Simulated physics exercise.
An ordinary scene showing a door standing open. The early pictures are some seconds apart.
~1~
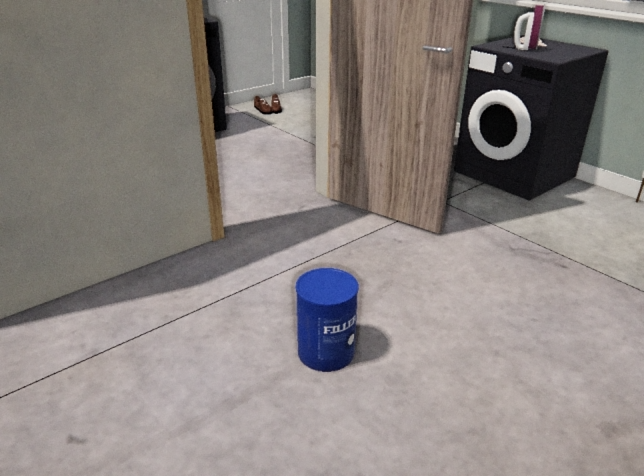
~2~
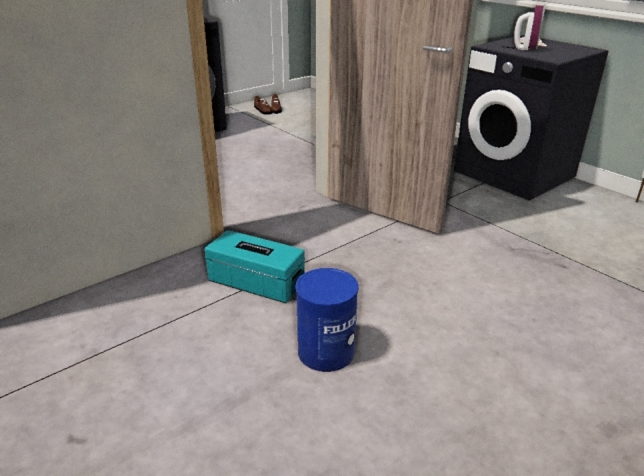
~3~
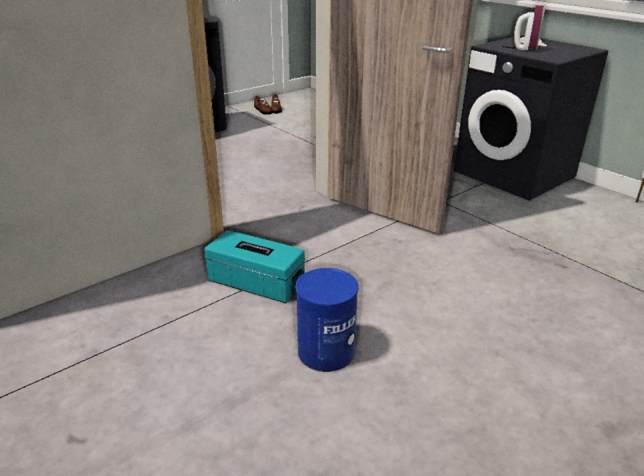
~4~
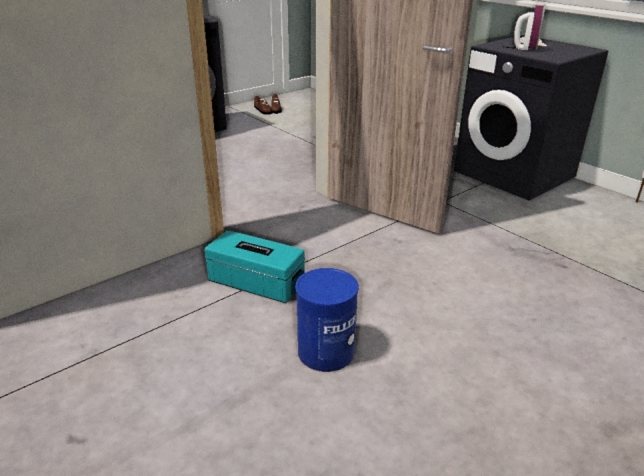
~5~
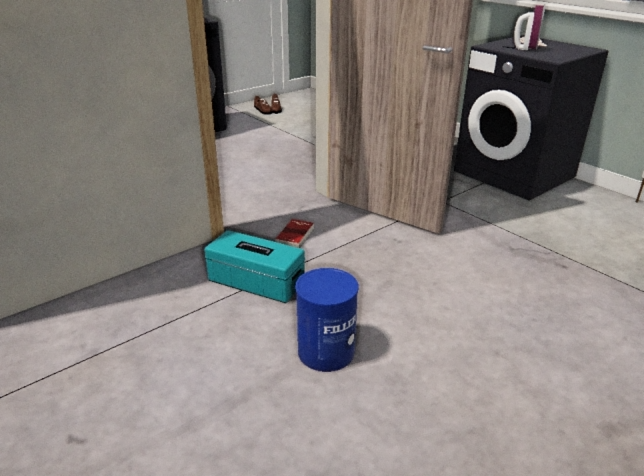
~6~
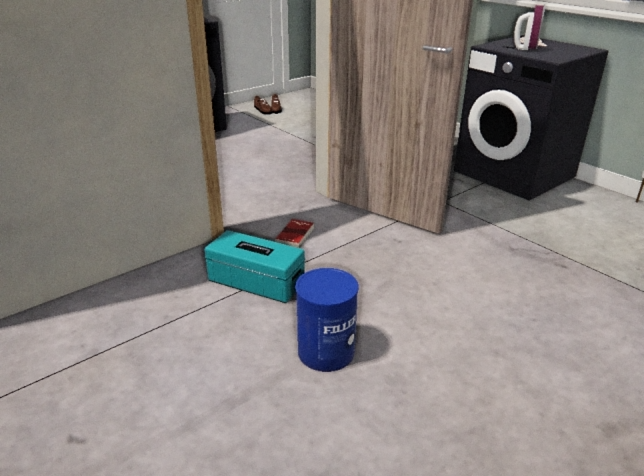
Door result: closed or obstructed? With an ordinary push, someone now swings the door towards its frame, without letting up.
Closed.
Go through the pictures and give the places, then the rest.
In the first frame, door wide open and still.
In the second frame, door wide open and still; turquoise toolbox (256, 265); blue pail (327, 320).
In the third frame, door wide open and still; turquoise toolbox (256, 265); blue pail (327, 320).
In the fourth frame, door wide open and still; turquoise toolbox (256, 265); blue pail (327, 320).
In the fifth frame, door wide open and still; turquoise toolbox (256, 265); blue pail (327, 320).
In the sixth frame, door wide open and still; red book (295, 234); turquoise toolbox (256, 265).
Then, 0.80 s after the last picture, open by 75°.
Then, 1.50 s after the last picture, open by 34°; red book slid a little near (291, 233).
Then, 1.80 s after the last picture, open by 18°; red book slid about its own width near (268, 227).
Then, 2.10 s after the last picture, open by 2°; red book slid about its own width near (251, 218).
At rest, open by 0°; moved from the start, red book; the other 2 in place. Seen from the same camera at the end, red book near (246, 215).
